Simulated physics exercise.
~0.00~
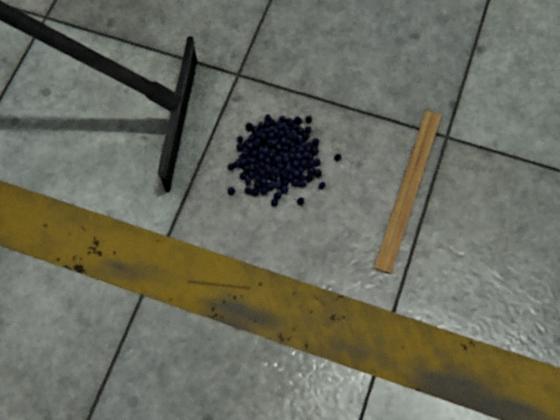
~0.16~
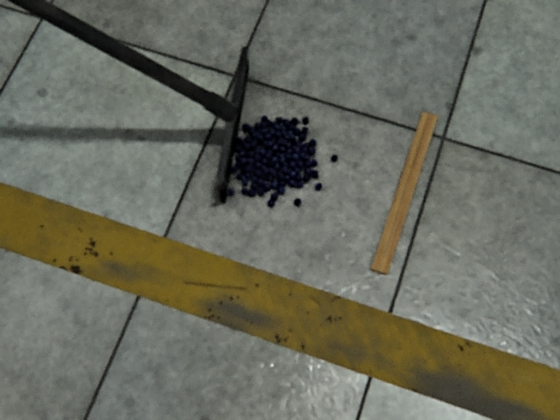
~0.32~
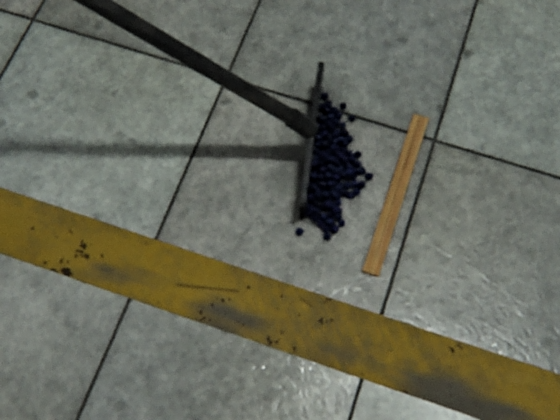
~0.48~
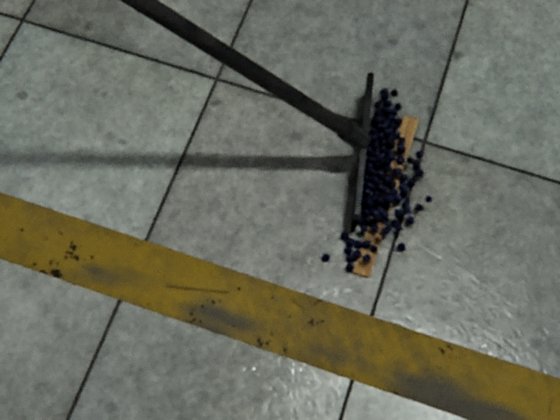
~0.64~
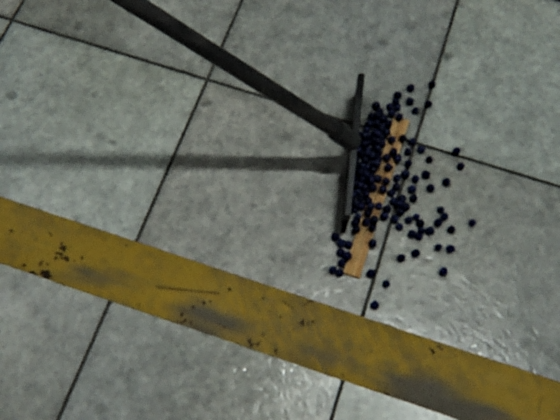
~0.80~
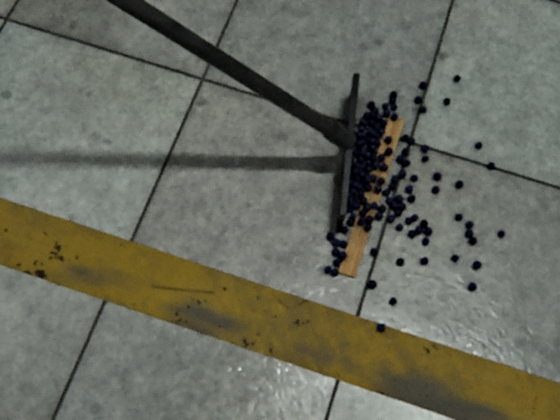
We see a dark squeegee push a pile of small dark blue berries rightwards across grey tiles into a fixed wooden strip. The squeegee stops just short of it, and many berries roll over and scatter beyond, while a good share stays on or behind the strip.
